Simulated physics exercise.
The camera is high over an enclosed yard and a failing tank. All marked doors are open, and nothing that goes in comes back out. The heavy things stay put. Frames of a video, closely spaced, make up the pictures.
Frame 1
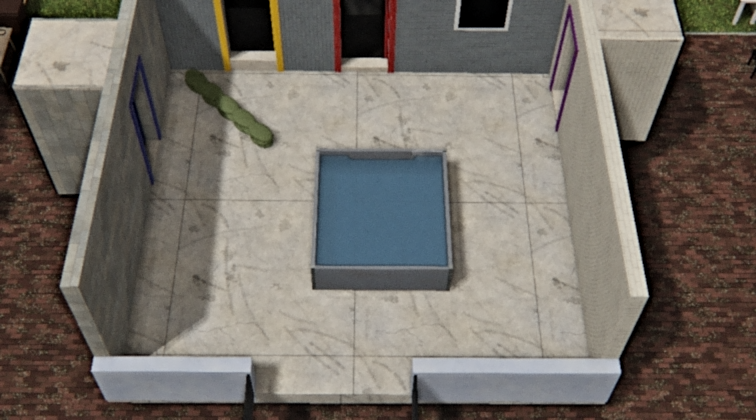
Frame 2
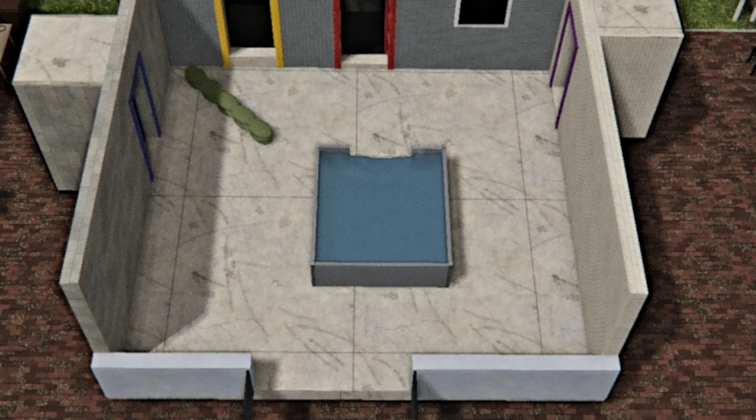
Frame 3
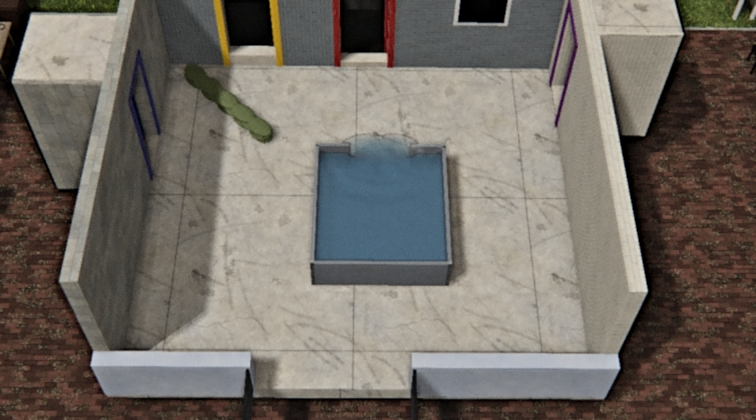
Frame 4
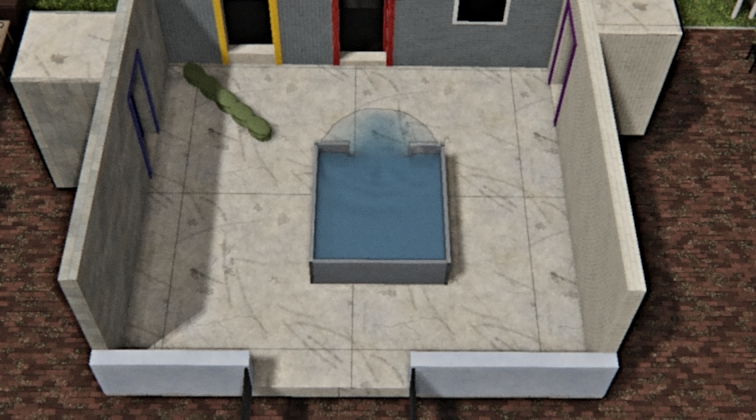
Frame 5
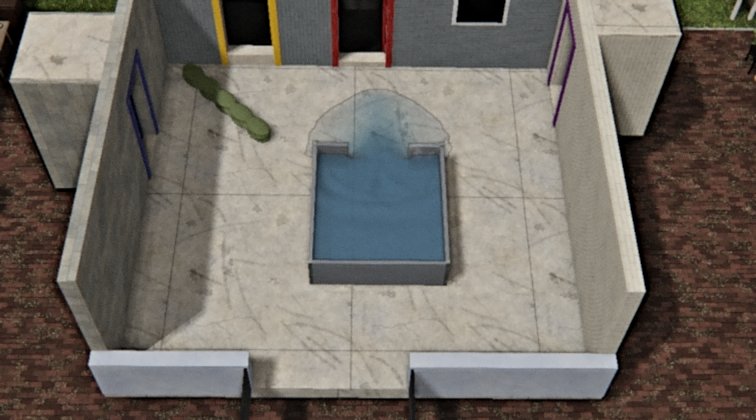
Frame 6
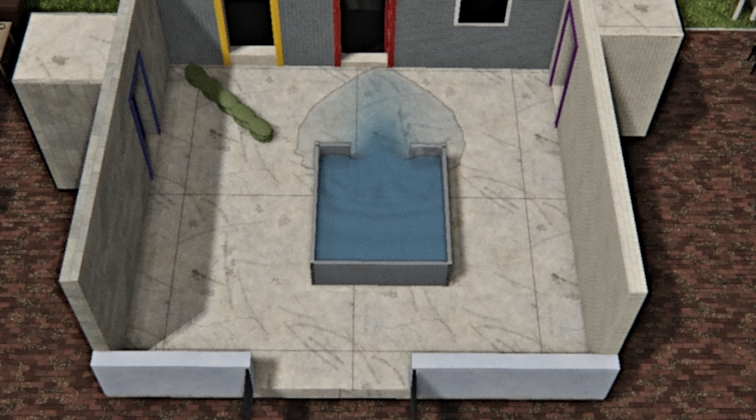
Water poured through a gap in the far side of the open tank in the walled yard and spread in a widening fan across the pale floor toward the red-framed doorway.
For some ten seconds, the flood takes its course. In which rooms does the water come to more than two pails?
Behind the yellow door, two pails or fewer; behind the red door, more than two pails; behind the blue door, two pails or fewer; behind the purple door, more than two pails.
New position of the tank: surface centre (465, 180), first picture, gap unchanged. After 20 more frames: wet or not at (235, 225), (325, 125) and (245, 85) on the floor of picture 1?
Readings in order: No flood; flood; flood.
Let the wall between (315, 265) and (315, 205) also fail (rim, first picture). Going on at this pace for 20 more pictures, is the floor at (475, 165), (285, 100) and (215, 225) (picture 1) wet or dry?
In that order: No water, free of water, wet.
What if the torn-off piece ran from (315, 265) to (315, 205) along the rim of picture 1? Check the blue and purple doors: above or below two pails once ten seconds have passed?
Going door by door: The blue one gets too much, and the purple one stays safe.
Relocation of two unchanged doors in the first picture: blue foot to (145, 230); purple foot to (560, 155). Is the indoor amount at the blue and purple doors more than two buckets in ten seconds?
Outcome - blue door keeps within bounds, purple door runs over the limit.
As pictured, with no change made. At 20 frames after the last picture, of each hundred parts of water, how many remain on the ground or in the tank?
My estimate is some 92 percent.
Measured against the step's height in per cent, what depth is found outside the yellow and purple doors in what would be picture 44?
Estimate, in order: 60 and 290 percent.
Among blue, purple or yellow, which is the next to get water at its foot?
Clearly the one in yellow.
A moment on, water covers 20 % of the floor; the yellow door not reached, the red door over two buckets in, the blue door not reached, the purple door not reached.
Next, water covers 25 % of the floor; the yellow door wet at the sill, nothing in, the red door far over two buckets in, the blue door not reached, the purple door not reached.
Then, water covers 30 % of the floor; the yellow door wet at the sill, nothing in, the red door far over two buckets in, the blue door not reached, the purple door over two buckets in.
Later, water covers 60 % of the floor; the yellow door wet at the sill, nothing in, the red door far over two buckets in, the blue door wet at the sill, nothing in, the purple door far over two buckets in.
In the end, water covers 75 % of the floor; the yellow door wet at the sill, nothing in, the red door far over two buckets in, the blue door wet at the sill, nothing in, the purple door far over two buckets in.
